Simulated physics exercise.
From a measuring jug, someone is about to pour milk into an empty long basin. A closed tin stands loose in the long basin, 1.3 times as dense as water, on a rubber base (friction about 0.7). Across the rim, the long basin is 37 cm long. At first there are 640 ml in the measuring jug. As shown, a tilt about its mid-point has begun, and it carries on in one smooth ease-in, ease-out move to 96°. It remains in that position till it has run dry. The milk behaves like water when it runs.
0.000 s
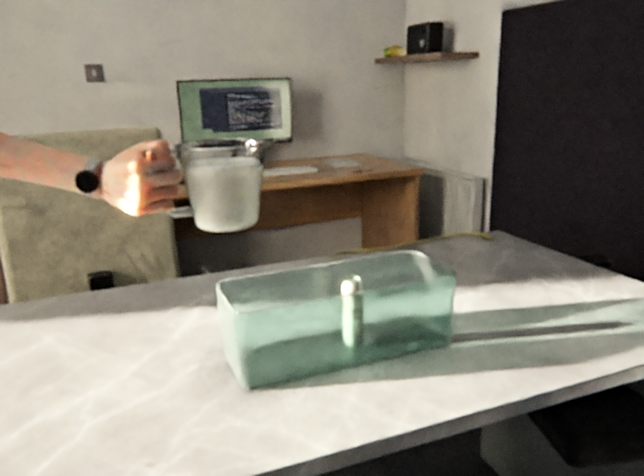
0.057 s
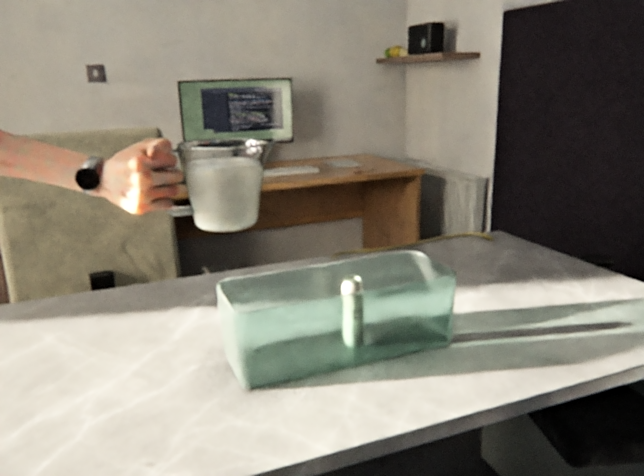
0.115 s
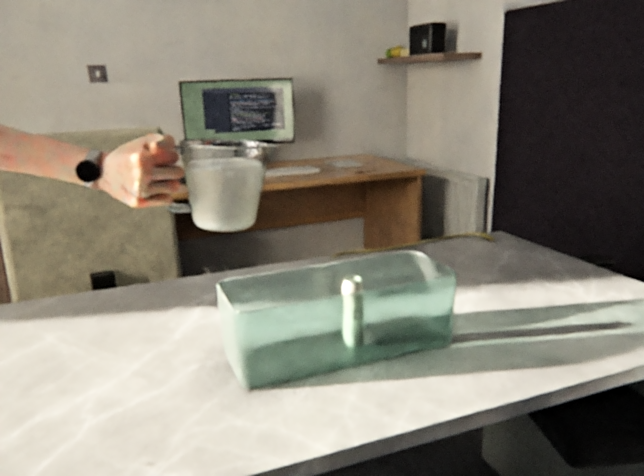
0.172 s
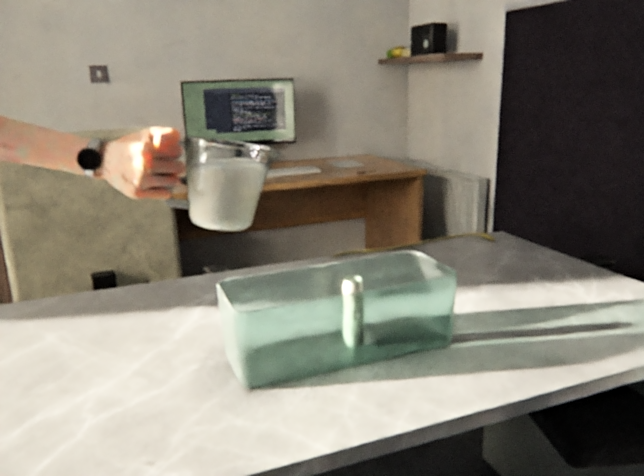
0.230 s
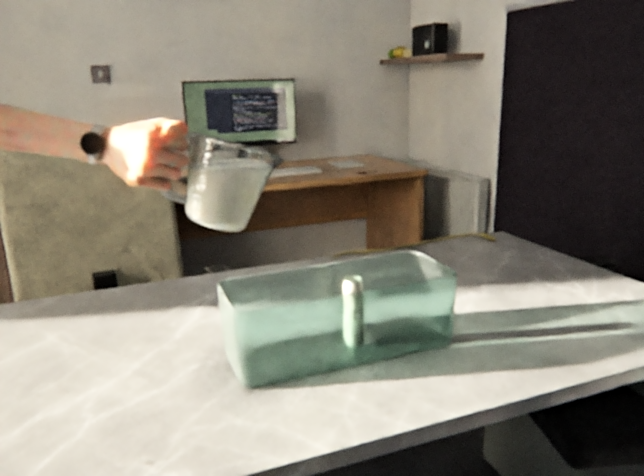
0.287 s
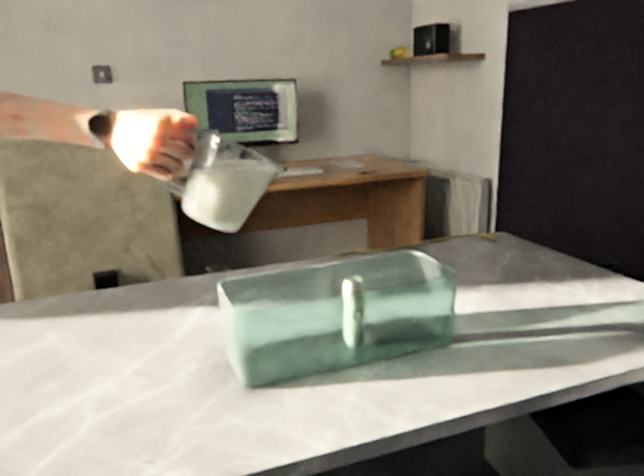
In a room with a desk and a lit monitor, a hand held a jug of milk above a greenish long basin with a small tin inside, then gradually tilted the jug to the right.
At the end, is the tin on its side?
Watch, it's going to keep its feet.
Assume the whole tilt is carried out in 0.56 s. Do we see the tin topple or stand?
In that case the tin does not tip.
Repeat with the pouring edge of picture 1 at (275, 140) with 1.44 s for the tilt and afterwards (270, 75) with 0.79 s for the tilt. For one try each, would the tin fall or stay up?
Try 1: Still standing; try 2: Tipped over.
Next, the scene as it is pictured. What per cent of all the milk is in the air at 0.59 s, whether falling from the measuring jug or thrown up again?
Near 28 per cent of it all.
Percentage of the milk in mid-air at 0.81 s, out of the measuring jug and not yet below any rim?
Near 20 percent.
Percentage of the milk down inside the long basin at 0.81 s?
Near 64 in a hundred.
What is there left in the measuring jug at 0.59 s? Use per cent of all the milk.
Near 62 in a hundred.
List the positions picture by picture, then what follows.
In the first frame, tilt 0°; pouring edge (273, 141); surface from (183, 165) to (259, 160); the long basin's rim runs from (224, 298) to (436, 263); the tin's top is at (352, 282).
In the second frame, tilt 1°; pouring edge (274, 142); surface from (183, 165) to (260, 160).
In the third frame, tilt 5°; pouring edge (277, 146); surface from (185, 165) to (262, 160).
In the fourth frame, tilt 11°; pouring edge (280, 151); surface from (188, 164) to (265, 161).
In the fifth frame, tilt 19°; pouring edge (284, 159); surface from (190, 167) to (270, 163).
In the sixth frame, tilt 28°; pouring edge (287, 169); surface from (192, 169) to (279, 166).
By 0.59 s the tilt is 81° and 61 per cent is still to pour; the tin stands where it began.
By 0.81 s the tilt is 96° and 15 per cent is still to pour; the tin stands where it began.
By 1.04 s the tilt is 96° and 2 per cent is still to pour; the tin stands where it began.
By 1.29 s the tilt is 96° and 0 per cent is still to pour; the tin stands where it began.
At rest the tin stands where it began.
